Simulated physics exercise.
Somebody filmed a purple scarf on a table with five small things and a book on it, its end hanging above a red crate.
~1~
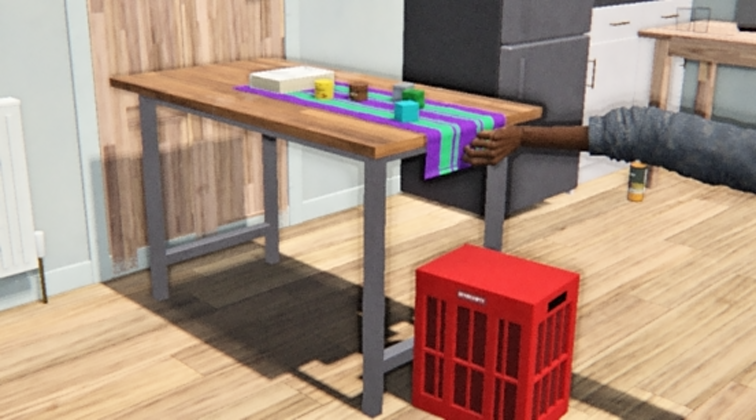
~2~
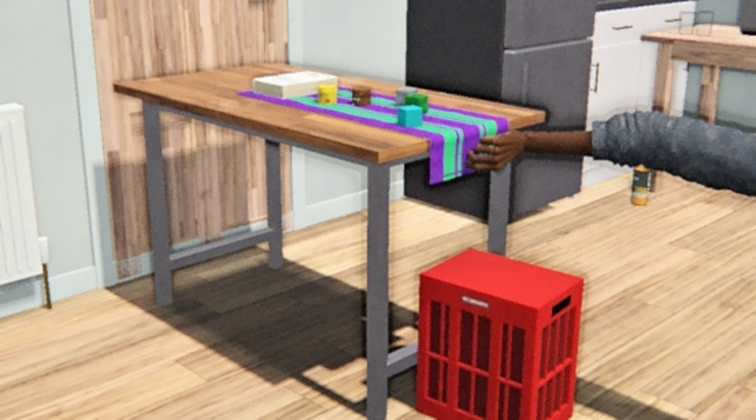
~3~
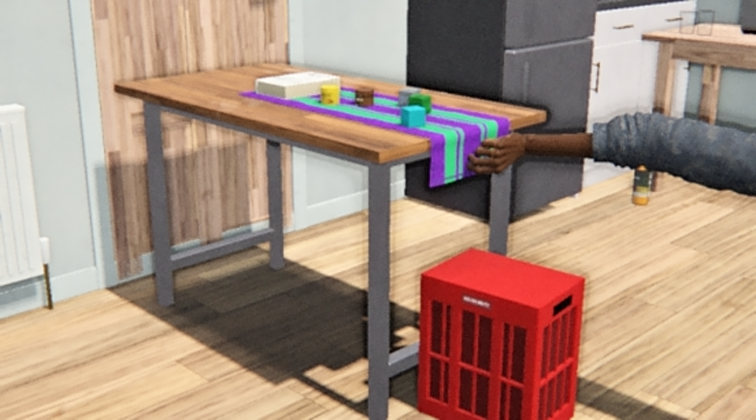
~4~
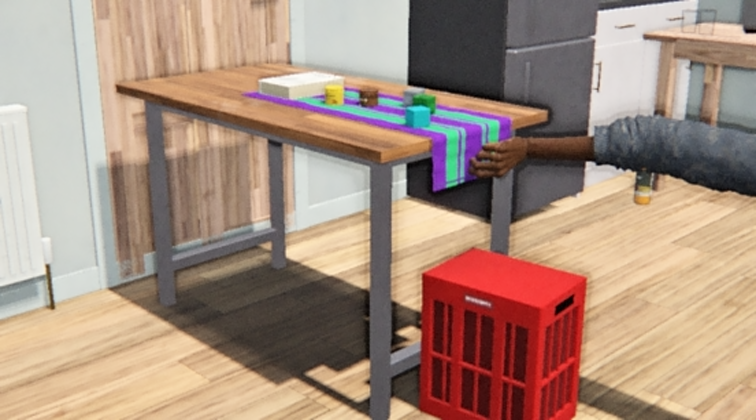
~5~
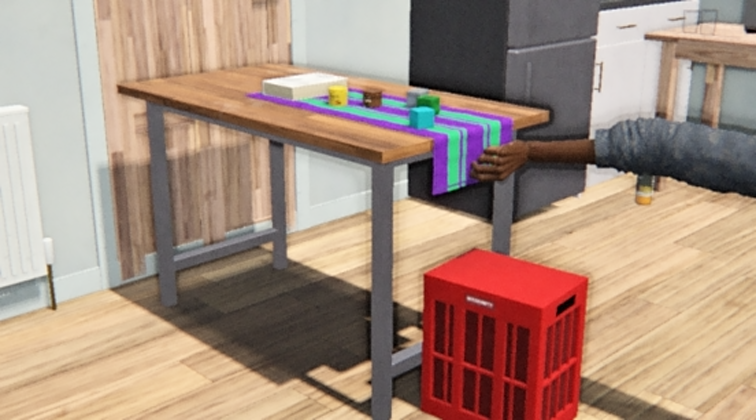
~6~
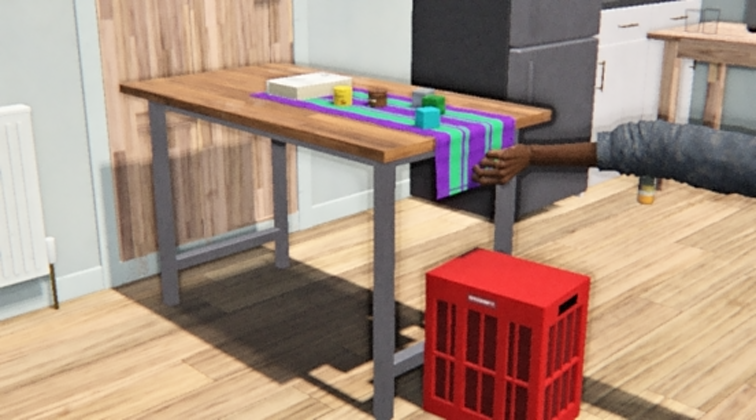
A hand slowly draws a striped purple cloth and the small objects on it rightward.
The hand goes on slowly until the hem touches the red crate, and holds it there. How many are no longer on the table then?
The count of fallen things is two.
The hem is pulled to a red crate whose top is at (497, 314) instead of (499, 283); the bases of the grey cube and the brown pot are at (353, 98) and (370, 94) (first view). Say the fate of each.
The grey cube survives, the brown pot remains up.
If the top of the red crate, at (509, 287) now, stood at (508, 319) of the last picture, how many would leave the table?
It would be 3.
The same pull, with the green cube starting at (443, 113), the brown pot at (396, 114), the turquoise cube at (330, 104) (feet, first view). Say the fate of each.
The green cube comes down, the brown pot is carried off, the turquoise cube stays on.
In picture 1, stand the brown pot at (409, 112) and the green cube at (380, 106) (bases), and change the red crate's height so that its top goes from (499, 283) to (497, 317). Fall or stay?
The brown pot comes down; the green cube falls.
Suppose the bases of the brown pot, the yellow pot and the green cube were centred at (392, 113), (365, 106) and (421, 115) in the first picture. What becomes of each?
The brown pot falls, the yellow pot remains up, the green cube is carried off.
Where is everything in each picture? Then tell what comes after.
Hem (425, 178); turquoise cube (407, 103); green cube (413, 91); grey cube (404, 84); brown pot (358, 84); yellow pot (324, 81); top of the crate (499, 283), in the first frame.
Hem (429, 184); turquoise cube (410, 108), in the second frame.
Hem (430, 187); green cube (420, 96), in the third frame.
Hem (433, 191); grey cube (414, 89); top of the crate (506, 287), in the fourth frame.
Hem (433, 194); brown pot (372, 90), in the fifth frame.
Hem (437, 199); turquoise cube (428, 109); green cube (434, 97); grey cube (423, 90); brown pot (378, 90); yellow pot (343, 88), in the sixth frame.
Soon after, hem near (475, 218); turquoise cube gone.
Then, hem near (475, 245); turquoise cube gone.
Further on, hem on the crate; turquoise cube and green cube gone.
At rest, hem on the crate; turquoise cube and green cube gone. It carries off two.
